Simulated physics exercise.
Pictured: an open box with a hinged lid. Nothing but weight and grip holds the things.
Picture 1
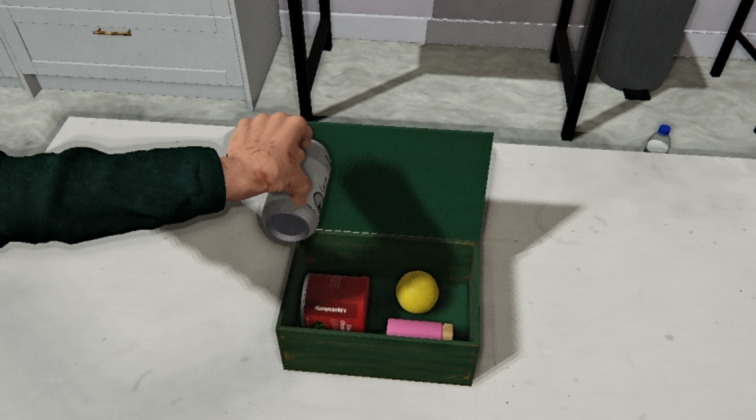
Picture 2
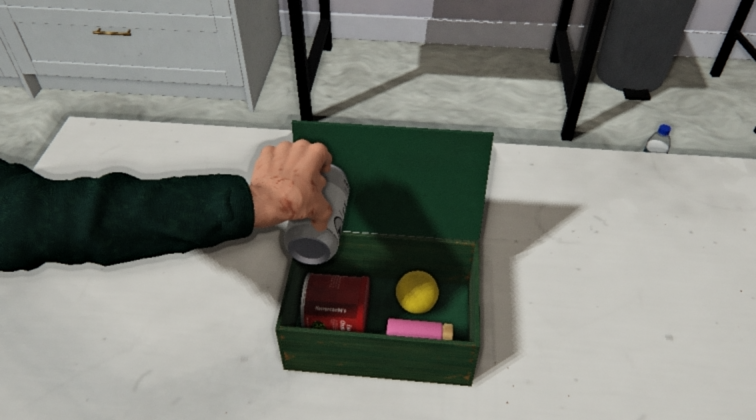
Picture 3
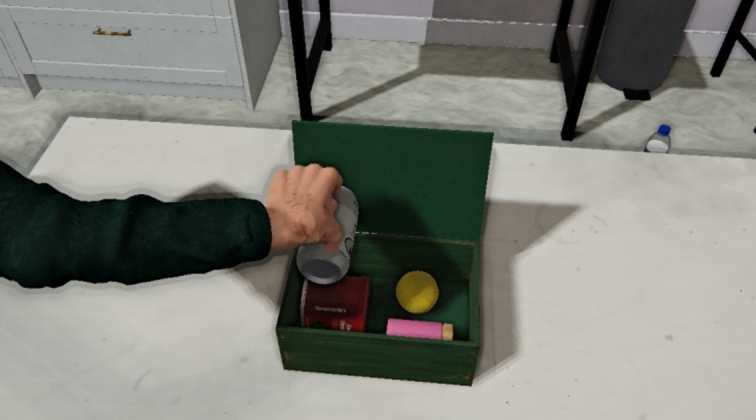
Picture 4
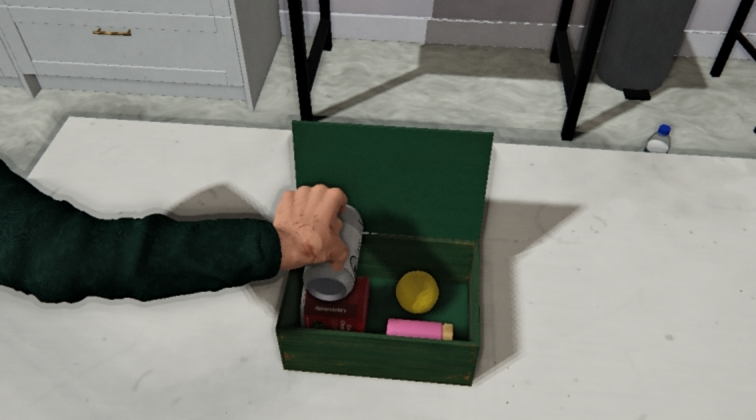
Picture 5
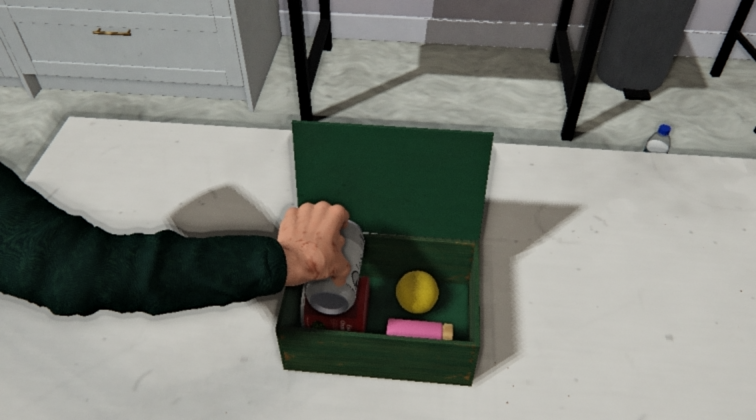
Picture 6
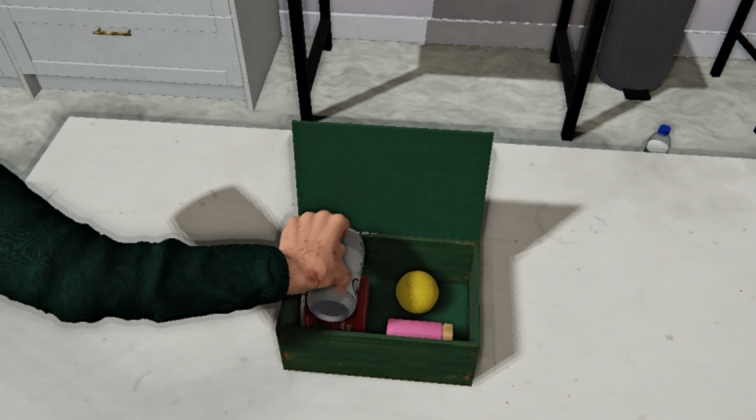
The clip shows a hand in a dark green sleeve lowering a white can into the left side of an open green box, over a red tin and beside a yellow lemon and a pink cylinder, still gripping it inside.
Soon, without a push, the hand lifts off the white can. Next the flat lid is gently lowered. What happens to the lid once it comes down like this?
The lid never seats.
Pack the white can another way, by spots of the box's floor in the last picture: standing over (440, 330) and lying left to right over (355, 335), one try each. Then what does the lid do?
First, the lid won't shut; second, the lid does shut.
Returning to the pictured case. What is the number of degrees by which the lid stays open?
Near 45°.
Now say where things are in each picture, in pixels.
Coming down; white can (298, 190), in the first picture.
Coming down; white can (318, 213); red tin (336, 304), in the second picture.
Coming down; white can (329, 234); yellow lemon (417, 292), in the third picture.
Coming down; white can (335, 251), in the fourth picture.
Coming down; white can (337, 266), in the fifth picture.
Put in, still held; white can (337, 274); yellow lemon (417, 292), in the sixth picture.
Then, 1.30 s after the last picture, lid 78° above the rim; white can rolled a little near (333, 285).
Then, 1.70 s after the last picture, lid 50° above the rim; white can rolled a little near (333, 285).
At rest, lid 47° above the rim; all 4 in place. Seen from the same camera at the end, white can near (333, 285).
